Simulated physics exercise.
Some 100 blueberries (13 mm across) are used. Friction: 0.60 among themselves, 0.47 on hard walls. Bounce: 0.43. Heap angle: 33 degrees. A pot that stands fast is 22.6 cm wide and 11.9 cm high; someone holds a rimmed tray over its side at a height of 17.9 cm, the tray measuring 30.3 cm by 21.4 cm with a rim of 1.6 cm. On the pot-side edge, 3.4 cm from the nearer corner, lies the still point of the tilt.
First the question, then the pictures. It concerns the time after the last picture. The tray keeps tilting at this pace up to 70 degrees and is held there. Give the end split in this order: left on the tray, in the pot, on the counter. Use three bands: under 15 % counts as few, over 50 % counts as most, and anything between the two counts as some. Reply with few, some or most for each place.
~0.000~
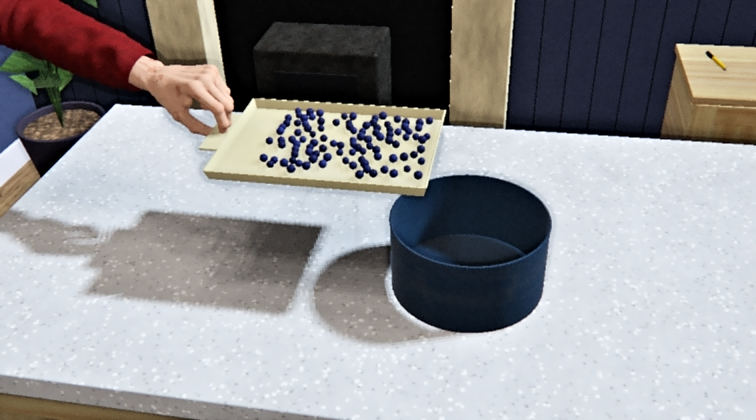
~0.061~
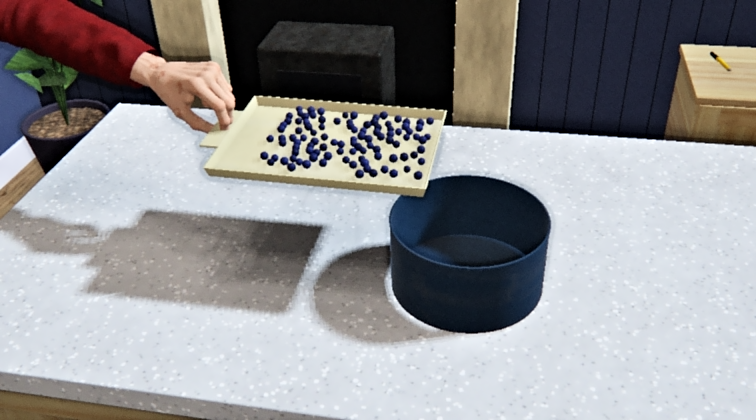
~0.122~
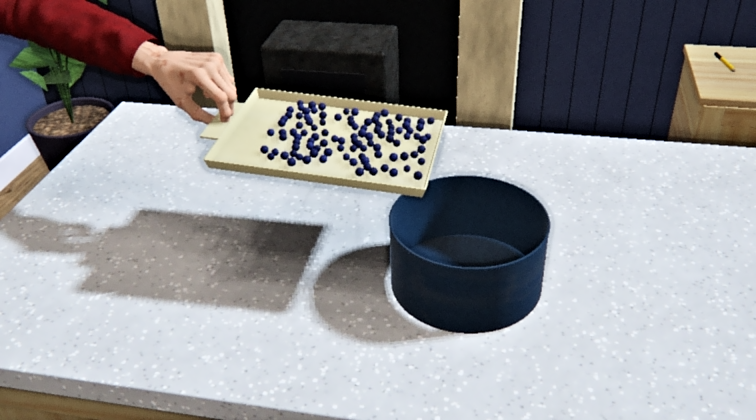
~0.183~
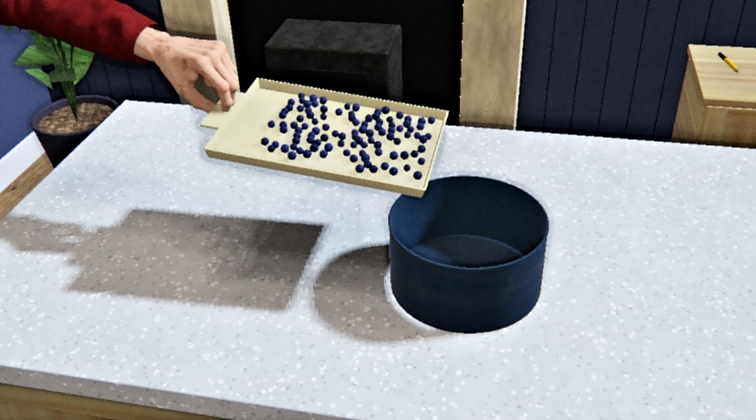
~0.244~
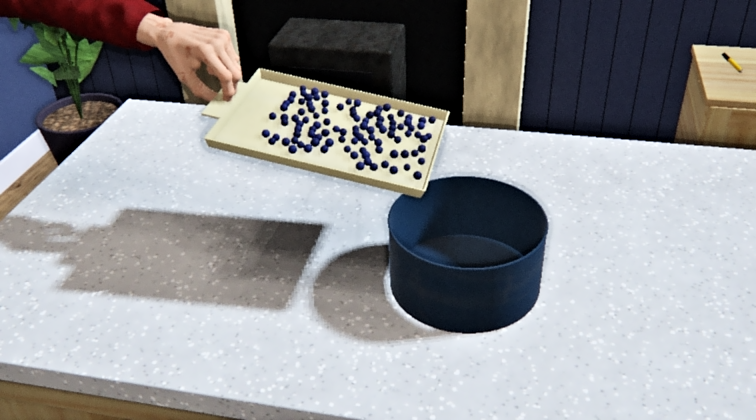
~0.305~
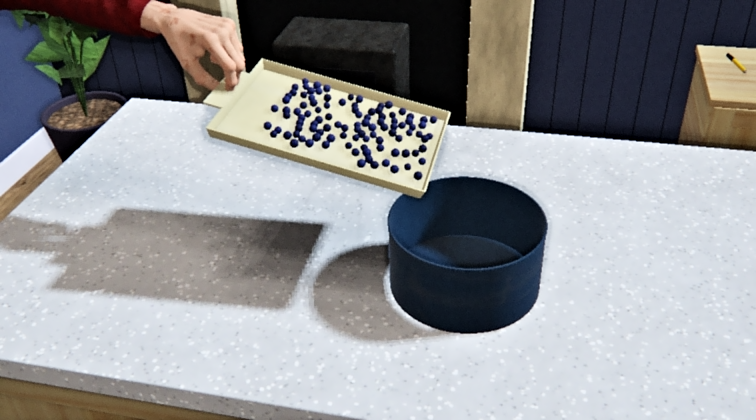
Tray: Most, pot: Few, counter: Few.
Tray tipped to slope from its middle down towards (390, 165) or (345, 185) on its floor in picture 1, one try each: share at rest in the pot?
Approximately 10 percent, then 0 percent.
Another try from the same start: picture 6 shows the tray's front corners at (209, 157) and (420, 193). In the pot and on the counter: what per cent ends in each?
Pot: 0, counter: 0.
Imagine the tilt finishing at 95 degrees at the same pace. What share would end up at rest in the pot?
Then about 75 per cent.
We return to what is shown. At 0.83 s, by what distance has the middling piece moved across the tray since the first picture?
8 cm.
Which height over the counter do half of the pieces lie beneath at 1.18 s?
Some 22 cm above the counter.
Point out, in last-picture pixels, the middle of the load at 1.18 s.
Close to pixel (426, 132).
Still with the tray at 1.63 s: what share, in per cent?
Of the load, some 95 percent.
After 0.83 s, tilt 40 degrees; the tray holds 100 %, the pot 0 %.
Then, at 1.18 s, tilt 58 degrees; the tray holds 95 %, the pot 5 %.
Then, at 1.63 s, tilt 70 degrees; the tray holds 95 %, the pot 5 %.
At rest (1.9 s), tray 95 %, pot 5 %, counter 0 %.
